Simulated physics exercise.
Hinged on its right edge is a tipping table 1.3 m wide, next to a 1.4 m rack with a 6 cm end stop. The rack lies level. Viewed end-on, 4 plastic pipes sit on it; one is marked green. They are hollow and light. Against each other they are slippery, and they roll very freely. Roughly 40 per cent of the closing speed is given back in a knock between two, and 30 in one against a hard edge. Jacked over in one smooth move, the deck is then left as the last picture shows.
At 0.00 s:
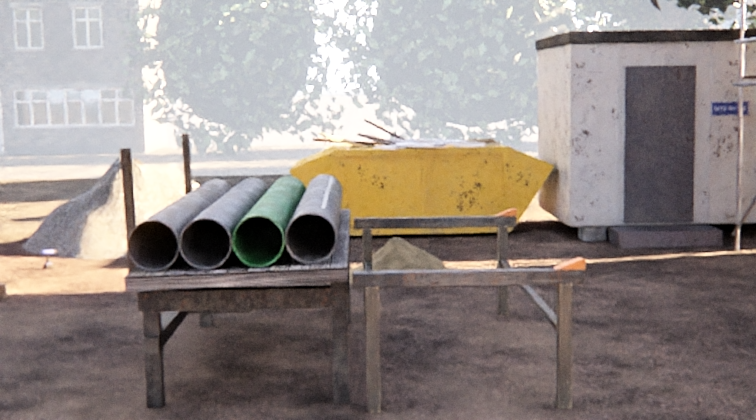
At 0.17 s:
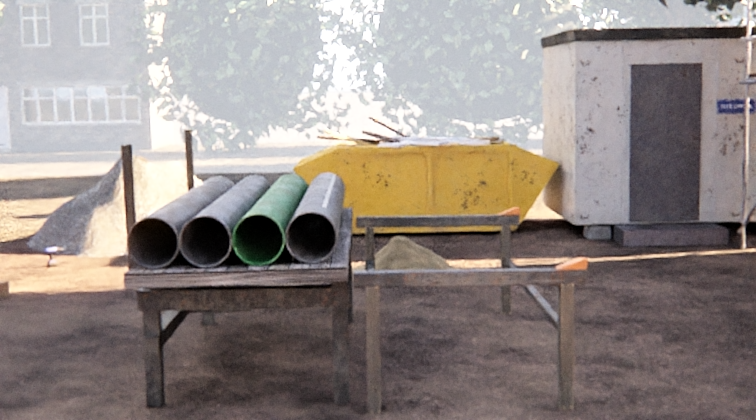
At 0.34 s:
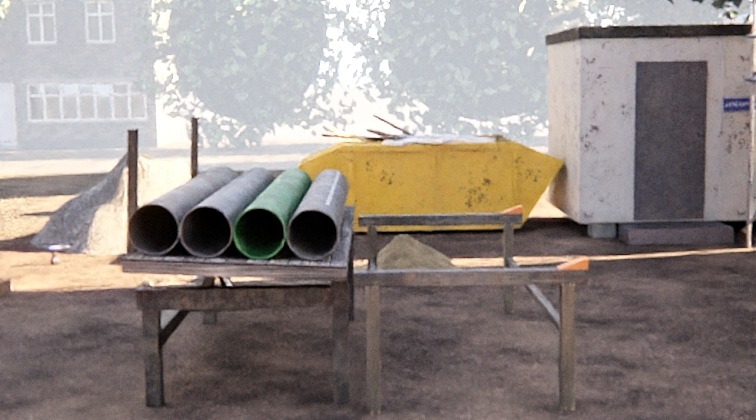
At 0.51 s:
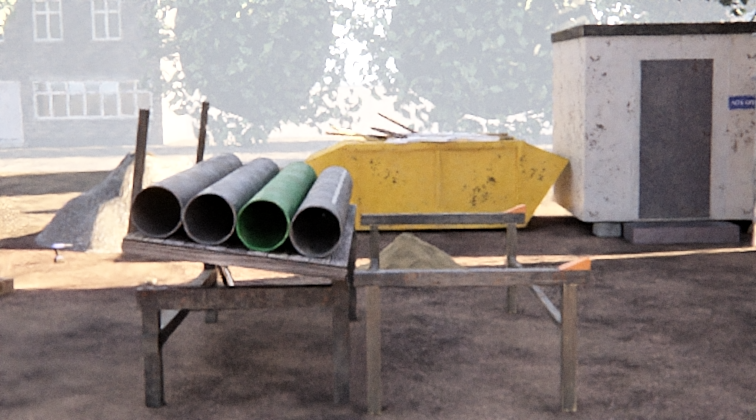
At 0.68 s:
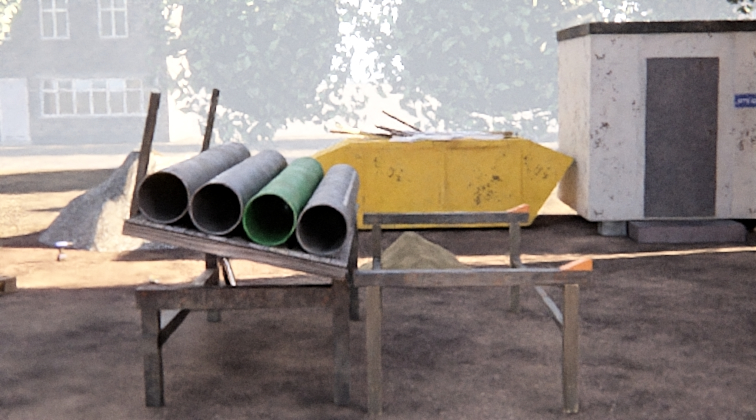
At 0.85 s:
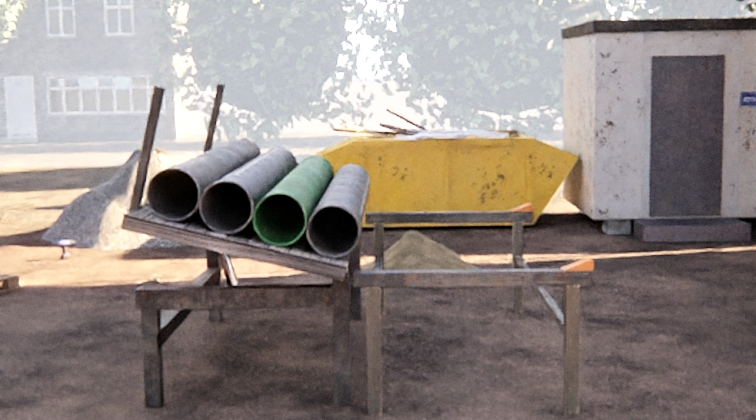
A table top holding four pipes, one of them green, tilted smoothly up on its left side beside an empty metal rack, and near the end the pipes rolled slightly to the right.
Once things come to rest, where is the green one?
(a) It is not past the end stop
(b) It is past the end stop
b, it is past the end stop.
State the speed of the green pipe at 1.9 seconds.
1.0 m/s, roughly.
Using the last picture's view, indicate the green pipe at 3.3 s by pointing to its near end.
(616, 244), more or less.
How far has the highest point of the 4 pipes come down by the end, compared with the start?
5 cm.
After 1.9 s, green is on the rack, 95 cm from the rack's far end, rolling right; 0 lost over the end.
After 3.3 s, green is beyond the stop and falling; 2 lost over the end.
At rest (6.6 s), green is beyond the stop, on the ground; 2 lost over the end.
